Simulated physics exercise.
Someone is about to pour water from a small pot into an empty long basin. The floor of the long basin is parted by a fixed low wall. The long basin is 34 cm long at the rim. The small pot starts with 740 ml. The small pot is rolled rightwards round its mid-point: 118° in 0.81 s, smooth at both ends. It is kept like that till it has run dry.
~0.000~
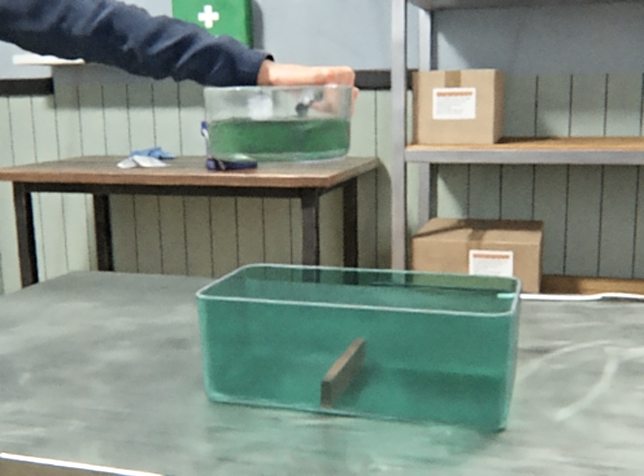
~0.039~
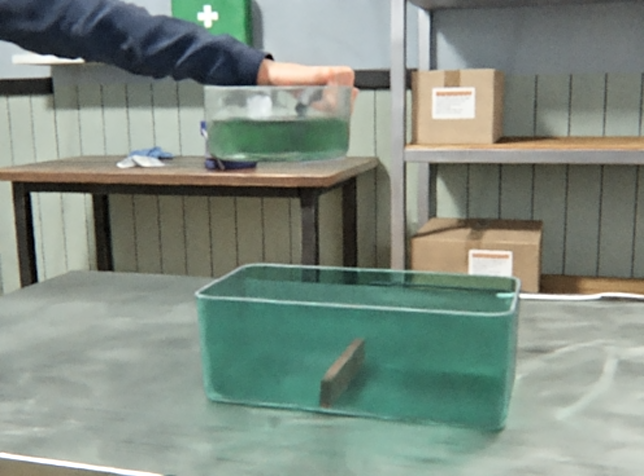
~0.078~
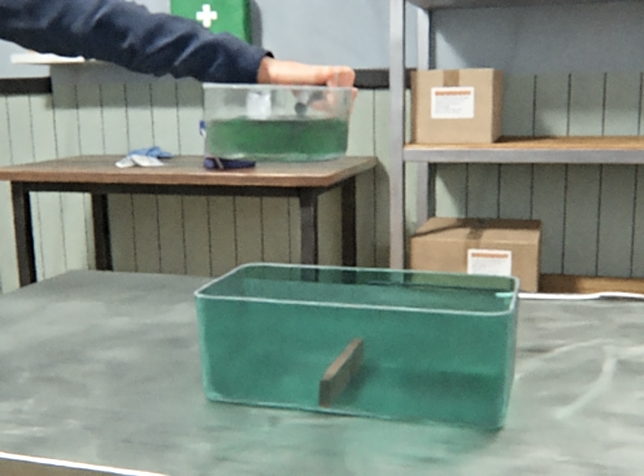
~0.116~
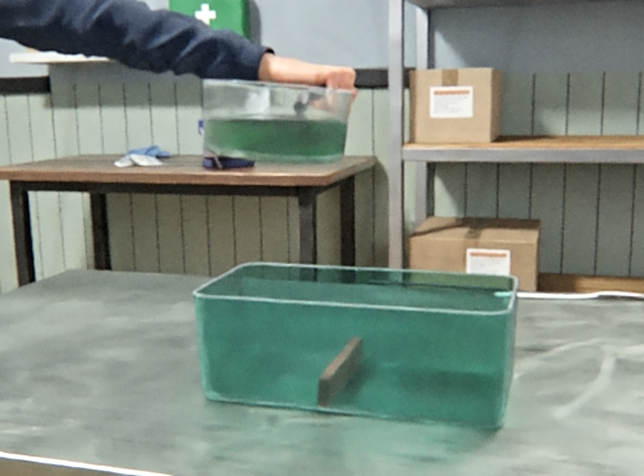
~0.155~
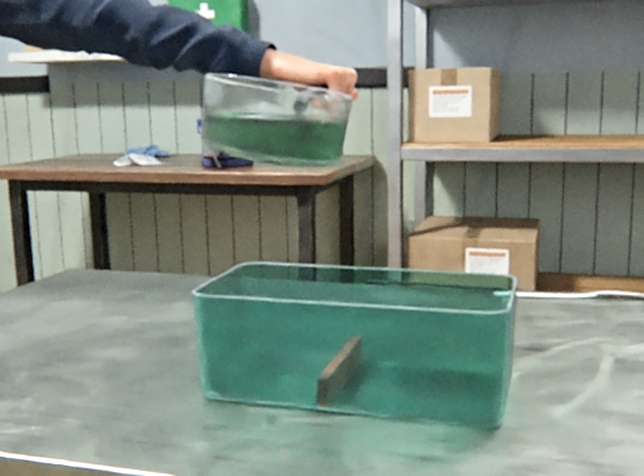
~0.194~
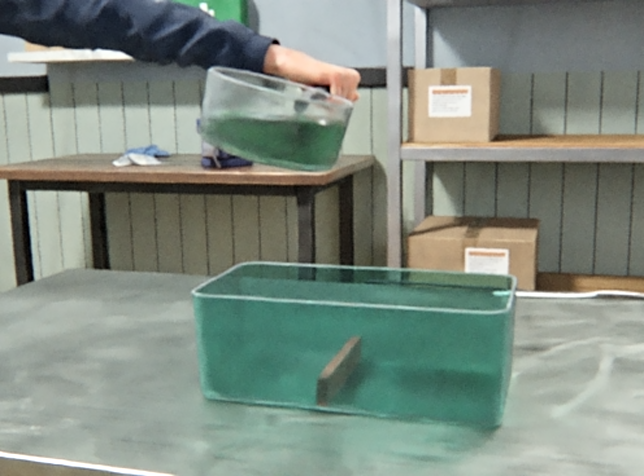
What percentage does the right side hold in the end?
Roughly 75 per cent is past the wall.
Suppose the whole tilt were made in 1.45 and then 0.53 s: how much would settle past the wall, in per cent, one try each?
In turn about 85 and 65 per cent.
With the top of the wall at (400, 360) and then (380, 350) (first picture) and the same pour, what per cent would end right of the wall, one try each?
In turn about 35 and 55 per cent.
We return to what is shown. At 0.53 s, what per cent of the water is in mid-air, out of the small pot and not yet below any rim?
Near 54 in a hundred.
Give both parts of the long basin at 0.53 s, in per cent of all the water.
Left about 0, right about 6.
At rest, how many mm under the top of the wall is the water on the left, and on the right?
Some 24 mm on the left and 12 mm on the right.
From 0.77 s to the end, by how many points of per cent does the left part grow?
About 10 per cent.
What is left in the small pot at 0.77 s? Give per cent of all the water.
Near 5 in a hundred.
By 0.53 s the tilt is 86° and 41 per cent is still to pour, 0 is left of the wall and 6 right of it.
By 0.77 s the tilt is 117° and 5 per cent is still to pour, 14 is left of the wall and 70 right of it.
By 1.03 s the tilt is 118° and 0 per cent is still to pour, 23 is left of the wall and 75 right of it.
By 1.31 s the tilt is 118° and 0 per cent is still to pour, 23 is left of the wall and 75 right of it.
At rest 23 per cent lies left of the wall, 75 right of it and 2 outside.
